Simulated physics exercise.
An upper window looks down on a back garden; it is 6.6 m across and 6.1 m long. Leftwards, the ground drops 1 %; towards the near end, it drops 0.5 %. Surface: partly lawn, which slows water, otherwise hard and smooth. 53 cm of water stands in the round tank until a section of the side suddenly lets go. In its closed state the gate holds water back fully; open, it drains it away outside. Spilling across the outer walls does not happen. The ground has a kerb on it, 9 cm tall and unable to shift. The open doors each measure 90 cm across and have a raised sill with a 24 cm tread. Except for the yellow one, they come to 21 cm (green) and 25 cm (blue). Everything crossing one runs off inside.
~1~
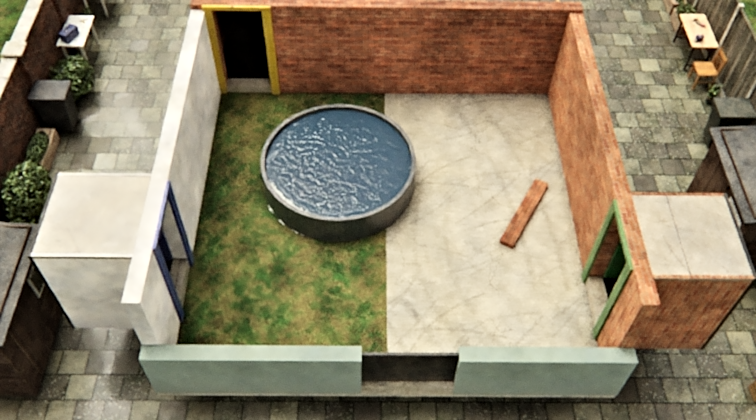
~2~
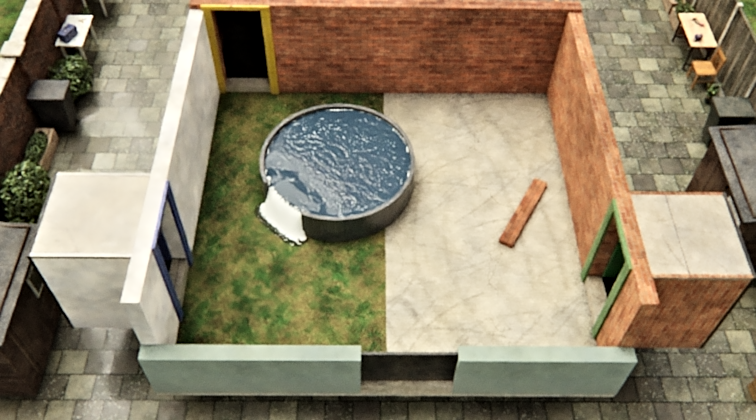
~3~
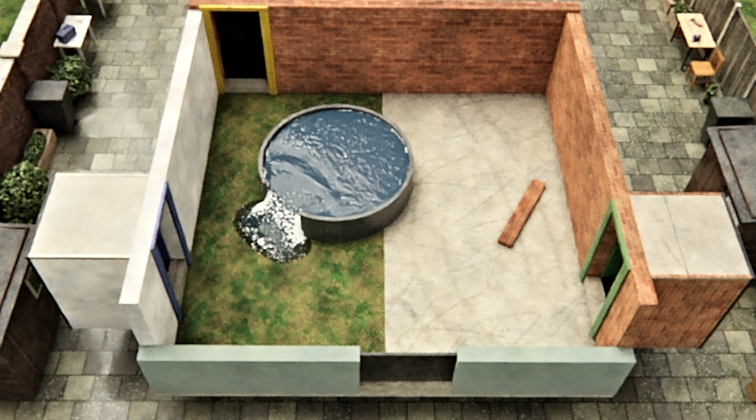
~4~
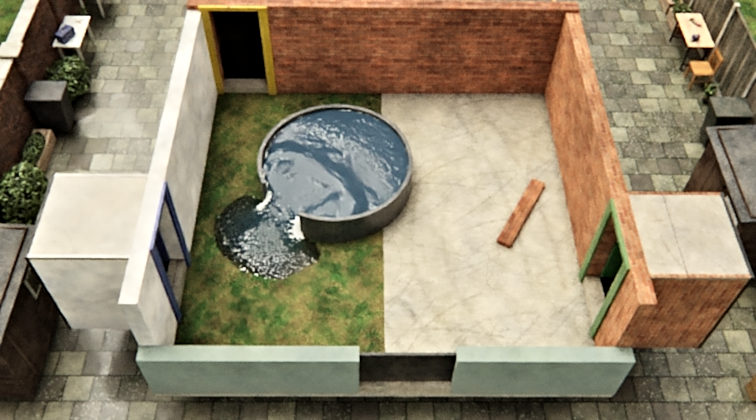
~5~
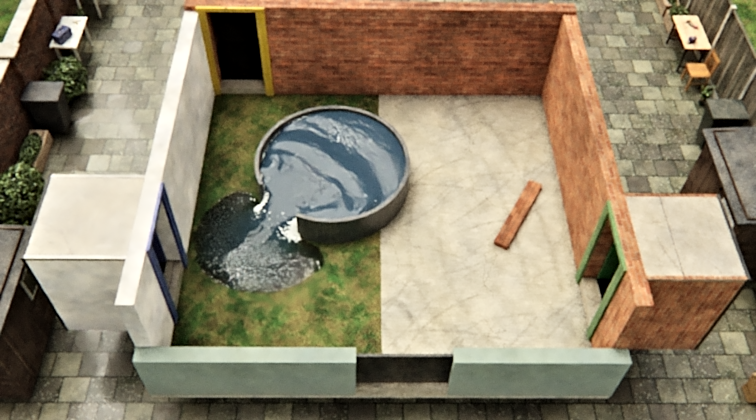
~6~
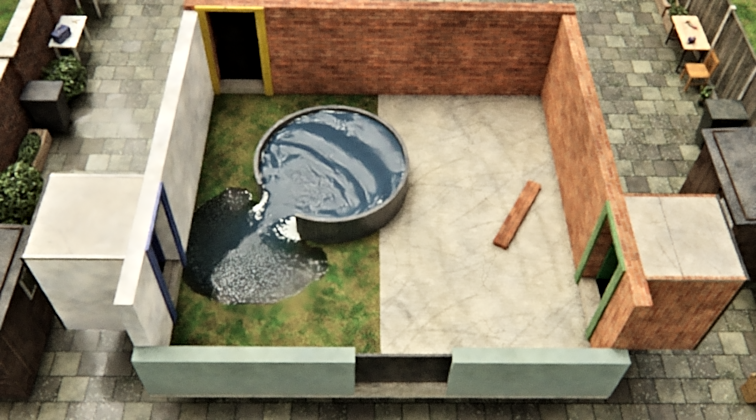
In a walled back garden seen from above, water bursts from the lower left side of a round tank, pours onto the lawn, and spreads toward the left wall and the near end in a widening dark pool.
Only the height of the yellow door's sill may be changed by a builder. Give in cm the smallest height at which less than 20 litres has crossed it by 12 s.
5 cm.
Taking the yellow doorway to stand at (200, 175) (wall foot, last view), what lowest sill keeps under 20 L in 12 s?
Minimum: Close to 5.0 cm.
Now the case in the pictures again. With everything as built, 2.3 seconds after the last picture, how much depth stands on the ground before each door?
Yellow door 0 cm, green door 0 cm, blue door 20 cm.
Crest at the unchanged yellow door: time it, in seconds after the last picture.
About 11.0 seconds.
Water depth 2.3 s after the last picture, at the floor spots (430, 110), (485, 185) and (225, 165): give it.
Some 0, 0 and 5 cm.
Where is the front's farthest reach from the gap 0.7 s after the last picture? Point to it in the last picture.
Lab note: Front tip approx. (169, 352).
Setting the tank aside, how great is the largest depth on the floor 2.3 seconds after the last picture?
Roughly 32 cm.
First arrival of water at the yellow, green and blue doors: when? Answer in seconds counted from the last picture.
Yellow at 3.8 s, green at 5.0 s and blue at 0.1 s.
Then, 0.7 s after the last picture water covers 15 % of the floor, deepest (30 cm) near (274, 230); it has not reached the yellow door.
Then, 2.3 s after the last picture water covers 30 % of the floor, deepest (32 cm) near (165, 373); it has not reached the yellow door.
Then, 11.3 s after the last picture water covers 95 % of the floor, deepest (12 cm) near (165, 373); 8 cm at the yellow door, 0 litres in over its 17 cm sill.
At the yellow door as built, the water peaked near 8 cm, 11.1 s after the last picture.
Run again over the same 12 s with other heights there, 27 litres in over 4.5 cm, 13 litres over 5.5 cm. The limit of 20 litres is kept from about 5 cm up.
